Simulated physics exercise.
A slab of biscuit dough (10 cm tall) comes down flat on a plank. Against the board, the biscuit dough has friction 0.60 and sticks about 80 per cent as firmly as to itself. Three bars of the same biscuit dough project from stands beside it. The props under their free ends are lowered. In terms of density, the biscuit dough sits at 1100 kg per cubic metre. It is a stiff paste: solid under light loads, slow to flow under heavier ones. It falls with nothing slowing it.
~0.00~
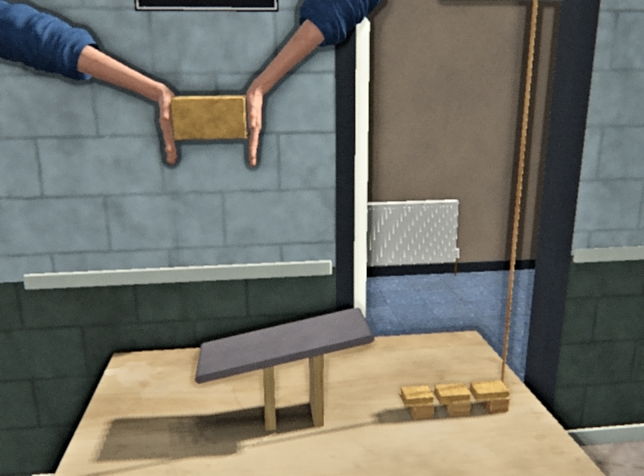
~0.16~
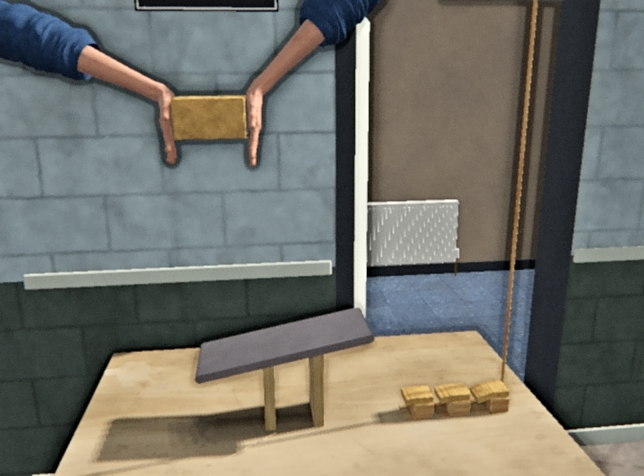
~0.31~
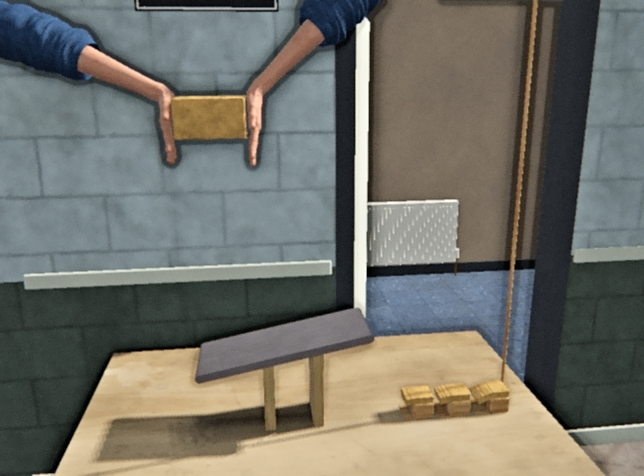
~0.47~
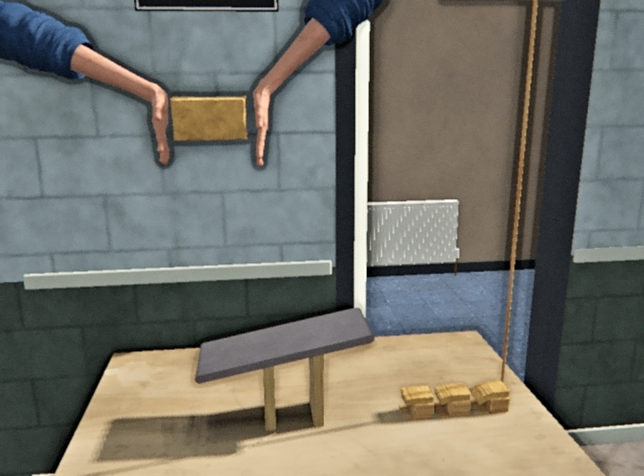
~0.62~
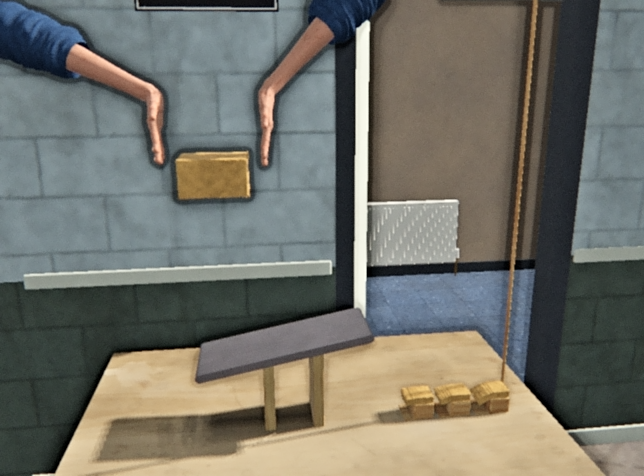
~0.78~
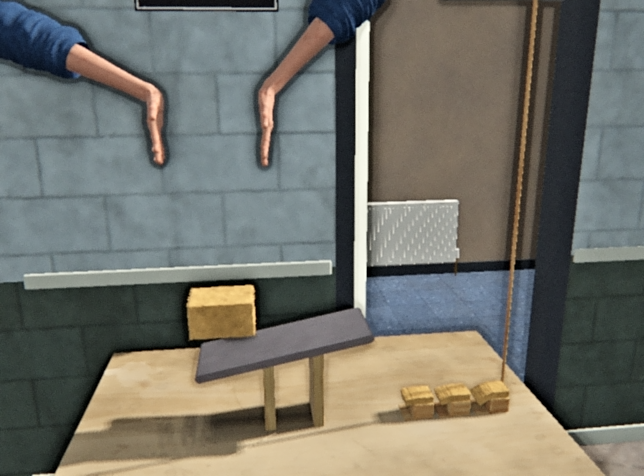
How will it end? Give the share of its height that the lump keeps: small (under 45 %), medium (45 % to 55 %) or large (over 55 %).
In the top band (over 55 %).
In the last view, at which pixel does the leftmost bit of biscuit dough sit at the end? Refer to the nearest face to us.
Look roughly at (199, 366).
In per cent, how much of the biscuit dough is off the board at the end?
Share off the board, approx. 35 %.
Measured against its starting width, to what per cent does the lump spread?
Roughly 100 per cent.
After 0.89 s, it stands 68 % of its first height and 4 % has gone off the board.
After 1.03 s, it stands 68 % of its first height and 24 % has gone off the board.
After 1.16 s, it stands 68 % of its first height and 24 % has gone off the board.
After 1.29 s, it stands 68 % of its first height and 35 % has gone off the board.
After 1.40 s, at the end, it stands 68 % of its first height and 35 % has gone off the board.
